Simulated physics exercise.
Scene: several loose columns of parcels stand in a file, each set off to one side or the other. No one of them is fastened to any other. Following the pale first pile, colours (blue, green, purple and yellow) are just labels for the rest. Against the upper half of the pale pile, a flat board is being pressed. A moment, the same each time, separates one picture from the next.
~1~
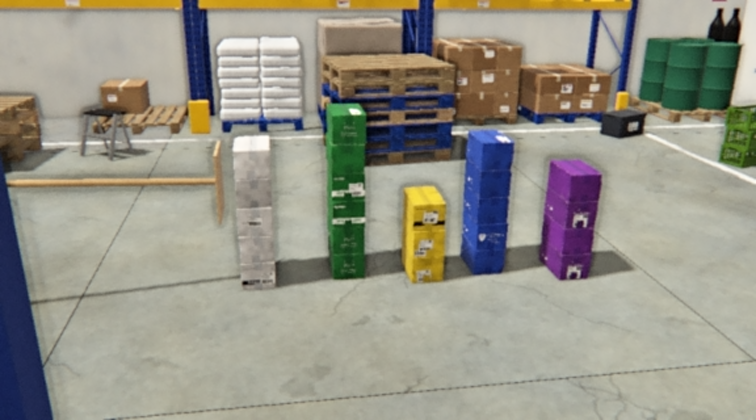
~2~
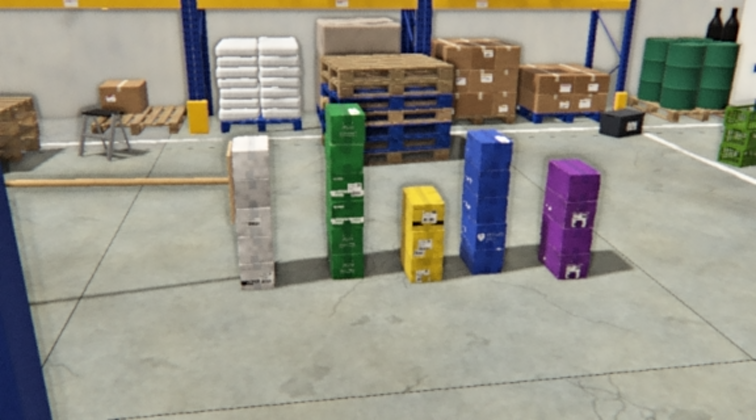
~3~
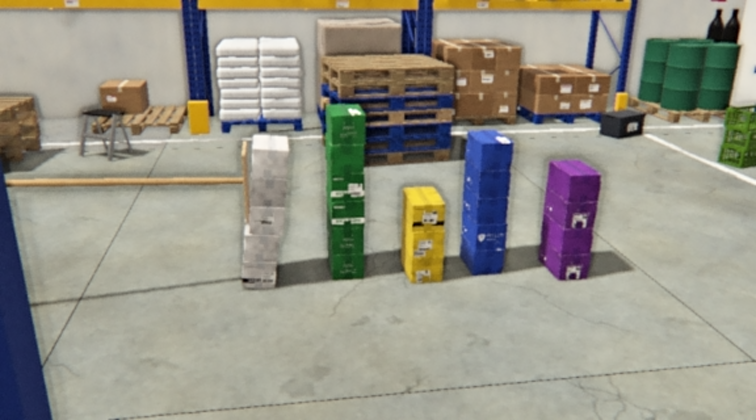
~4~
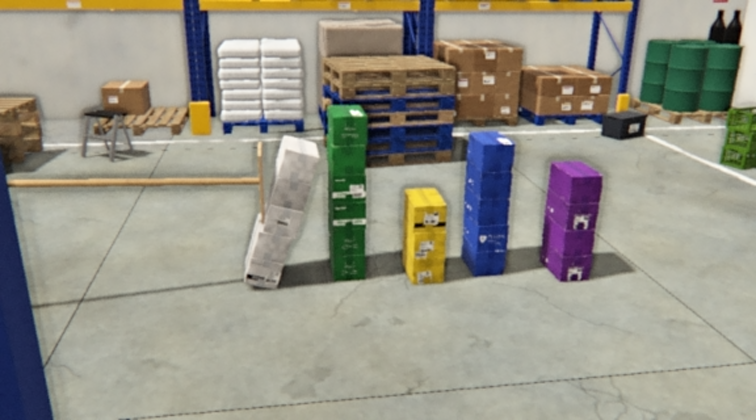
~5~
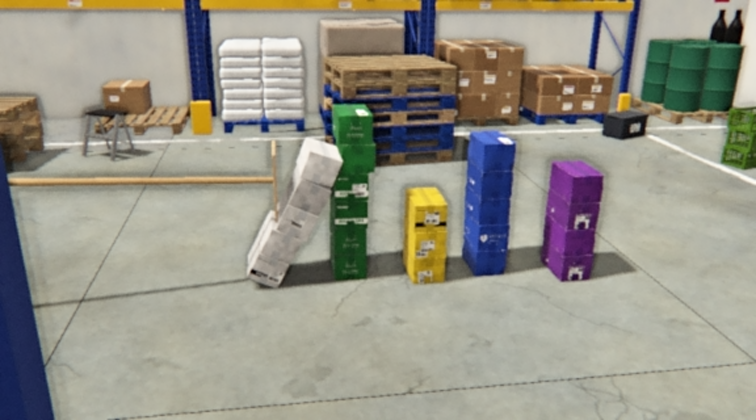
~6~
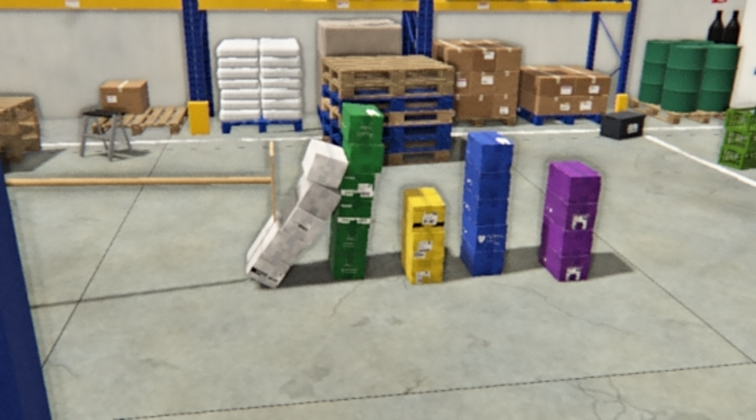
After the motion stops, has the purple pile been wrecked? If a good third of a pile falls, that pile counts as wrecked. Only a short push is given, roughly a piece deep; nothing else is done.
Yes, it is wrecked.
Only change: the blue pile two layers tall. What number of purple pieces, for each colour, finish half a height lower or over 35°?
Purple 0.
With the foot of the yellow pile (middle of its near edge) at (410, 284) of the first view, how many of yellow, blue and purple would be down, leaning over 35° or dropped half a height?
The counts are yellow 3, blue 5, purple 4.
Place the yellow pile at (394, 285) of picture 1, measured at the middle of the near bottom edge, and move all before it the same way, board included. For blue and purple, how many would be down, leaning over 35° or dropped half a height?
Blue: 4; purple: 3.
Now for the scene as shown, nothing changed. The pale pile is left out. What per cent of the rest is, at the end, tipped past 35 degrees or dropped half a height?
Something like 100 in a hundred.
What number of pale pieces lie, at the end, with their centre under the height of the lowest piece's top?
Counting them up gives 2.
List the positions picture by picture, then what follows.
In the first picture (each place is the centre of the face we see best), board (217, 181) not yet touching; top purple parcel (586, 188); top green parcel (349, 130); the others all in place.
In the second picture, board (230, 181) not yet touching; top purple parcel (584, 188).
In the third picture, board (245, 181) pushing, top of the pale pile leaning a little; top purple parcel (585, 189); the others all in place.
In the fourth picture, board (261, 181) pushing, top of the pale pile leaning clearly; top purple parcel (586, 190); the others all in place.
In the fifth picture, board (275, 180) pushing, top of the pale pile leaning clearly; top purple parcel (587, 190); top green parcel (356, 130) moved a little; 2 have shifted.
In the sixth picture, board (273, 180) stopped, top of the pale pile leaning clearly; top purple parcel (585, 190); top green parcel (366, 130) tilted barely; steepest lean, the parcel at (358, 187); 6 have shifted.
Just after the last frame, 5 of the pale pile down; none of the 4 purple parcels down (4 of 18 in all colours); top purple parcel unmoved; top green parcel tilted steeply, about its own height lower.
A moment on, 5 of the pale pile down; 4 of the 4 purple parcels down (18 of 18 in all colours); top purple parcel tilted steeply, about its own height lower; top yellow parcel tilted steeply, half its height lower.
When it is over, 5 of the pale pile down; 4 of the 4 purple parcels down (18 of 18 in all colours); top purple parcel upside down; top blue parcel upside down. In pixels of the last frame, middles, top purple parcel near (732, 257), top blue parcel near (670, 227).
